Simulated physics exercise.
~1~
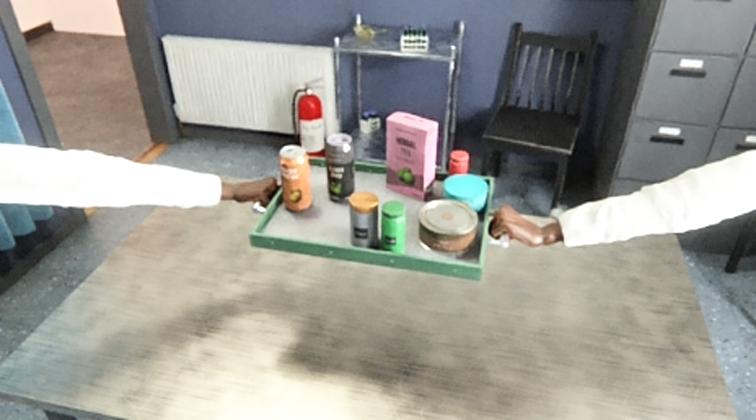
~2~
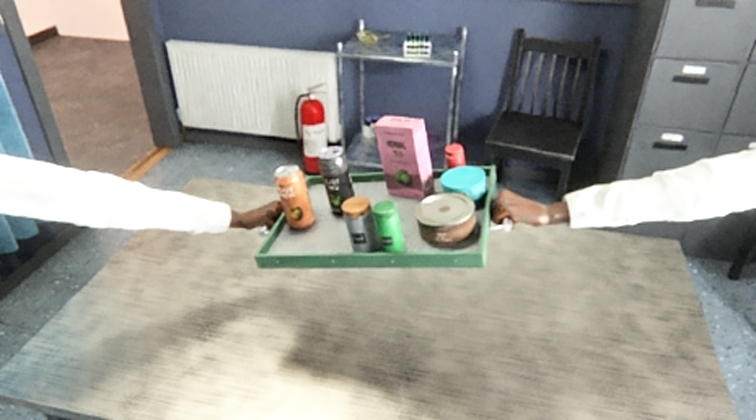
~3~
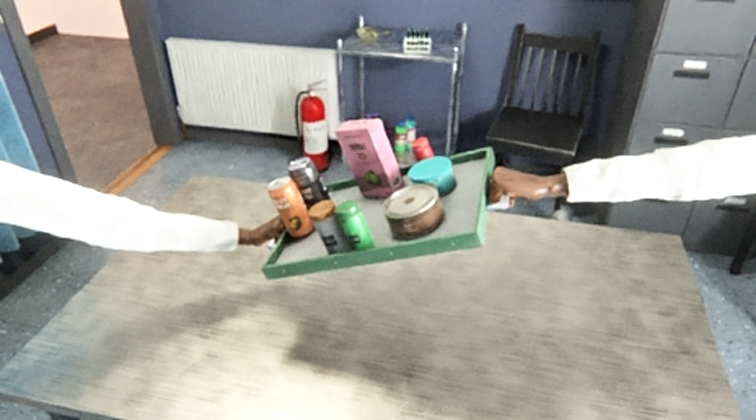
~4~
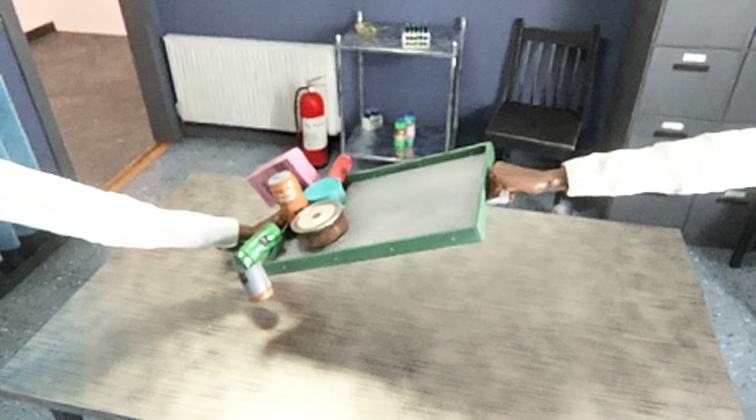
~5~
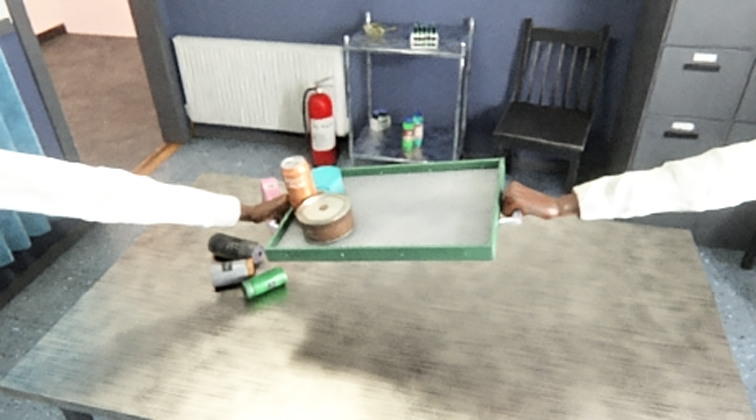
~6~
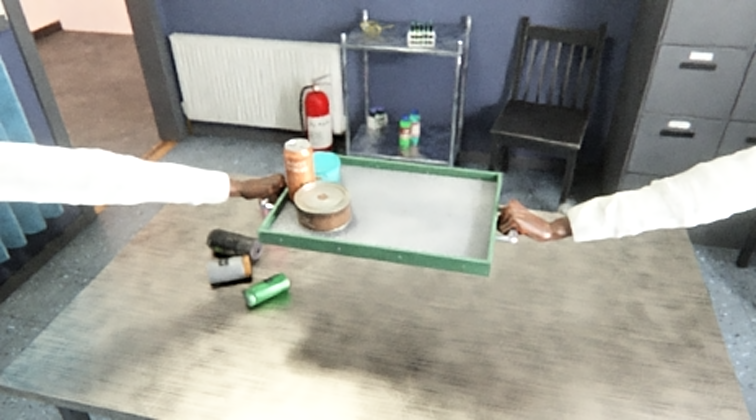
Two hands tip a loaded tray left, spilling several items, then level it again.
